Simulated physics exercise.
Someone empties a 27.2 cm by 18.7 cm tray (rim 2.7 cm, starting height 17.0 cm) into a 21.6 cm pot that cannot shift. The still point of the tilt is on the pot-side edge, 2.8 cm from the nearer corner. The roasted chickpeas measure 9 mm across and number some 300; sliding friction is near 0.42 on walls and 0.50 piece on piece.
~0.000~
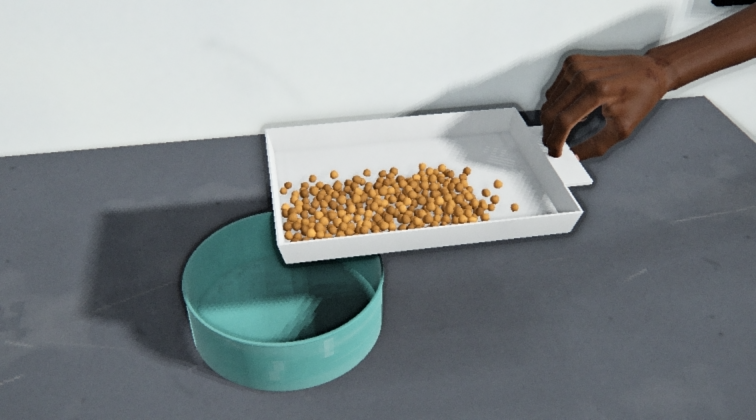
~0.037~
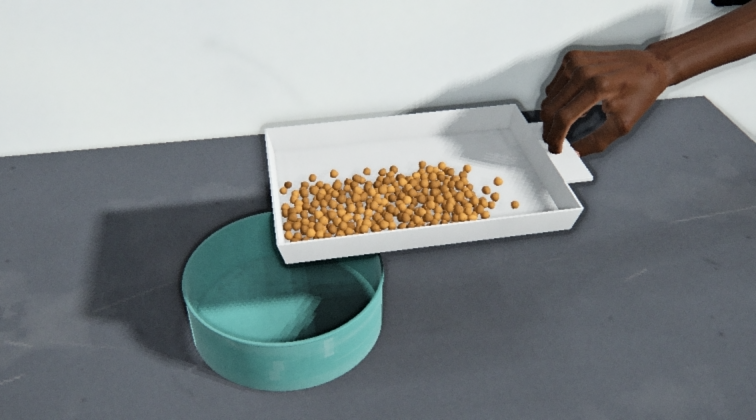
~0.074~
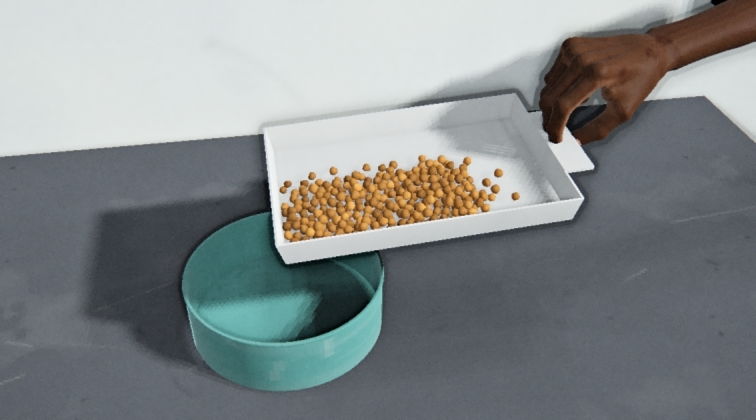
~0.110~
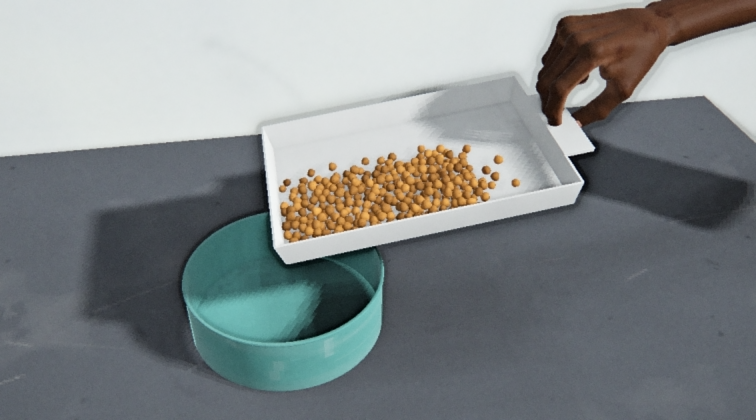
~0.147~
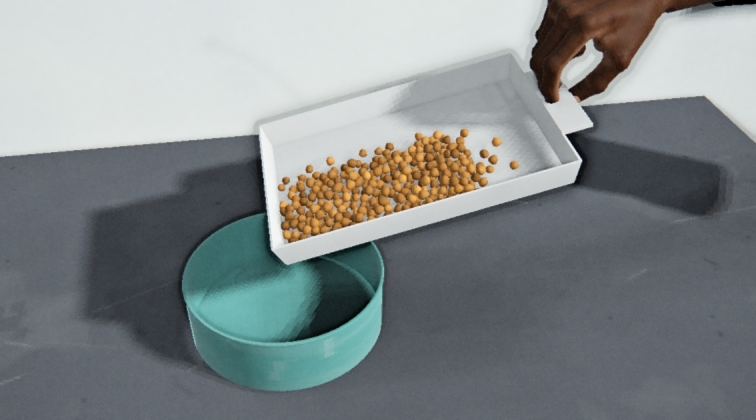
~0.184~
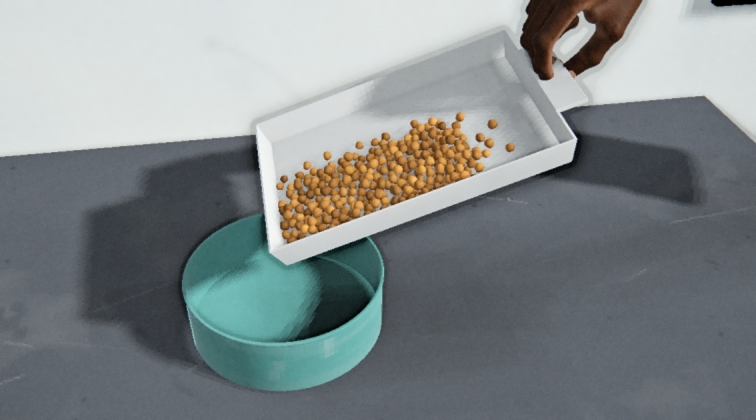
At the start, a hand holds the right end of a nearly level white tray of small round orange-brown pieces, its left edge above a teal pot. The hand then raises that end, steadily tilting the tray down toward the left, while the pieces stay bunched inside.
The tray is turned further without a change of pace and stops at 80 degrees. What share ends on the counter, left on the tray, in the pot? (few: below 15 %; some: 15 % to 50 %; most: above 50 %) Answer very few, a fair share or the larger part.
Counter a fair share, tray a fair share, pot a fair share.
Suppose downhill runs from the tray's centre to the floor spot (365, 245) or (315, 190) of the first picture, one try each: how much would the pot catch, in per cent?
About 0 and 50 per cent.
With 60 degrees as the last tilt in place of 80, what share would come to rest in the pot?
It would be near 5 per cent.
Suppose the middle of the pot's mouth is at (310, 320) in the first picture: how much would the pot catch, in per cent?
Some 35 per cent.
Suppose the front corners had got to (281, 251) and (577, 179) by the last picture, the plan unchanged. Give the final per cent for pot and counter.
Pot 0, counter 80.
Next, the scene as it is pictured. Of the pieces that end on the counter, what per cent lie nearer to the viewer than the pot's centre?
Roughly 90 per cent.
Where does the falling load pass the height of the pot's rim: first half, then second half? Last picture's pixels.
At about (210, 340), then at (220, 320).
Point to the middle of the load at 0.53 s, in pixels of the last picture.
Near (285, 181).
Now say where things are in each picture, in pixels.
In the first frame, tray tilt 0 degrees, front corners at (285, 240) and (574, 209); middle of the pieces at (390, 209); pot at (284, 270).
In the second frame, tray tilt 1 degrees, front corners at (284, 240) and (574, 205); middle of the pieces at (390, 207).
In the third frame, tray tilt 4 degrees, front corners at (283, 240) and (575, 196), lowest corner left front; middle of the pieces at (390, 203).
In the fourth frame, tray tilt 8 degrees, front corners at (281, 242) and (575, 180), lowest corner left front; middle of the pieces at (388, 197).
In the fifth frame, tray tilt 13 degrees, front corners at (278, 243) and (572, 159), lowest corner left front; middle of the pieces at (386, 189).
In the sixth frame, tray tilt 19 degrees, front corners at (276, 245) and (567, 138), lowest corner left front; middle of the pieces at (383, 181); pot at (284, 270). Its pace works out near 155 degrees a second.
Then, at 0.39 s, tilt 51 degrees; the tray holds 100 %, the pot 0 %.
Then, at 0.53 s, tilt 72 degrees; the tray holds 100 %, the pot 0 %.
After 0.79 s, tilt 80 degrees; the tray holds 55 %, the pot 5 %.
In the end, at 1.9 s, counter 40 %, tray 35 %, pot 25 %.
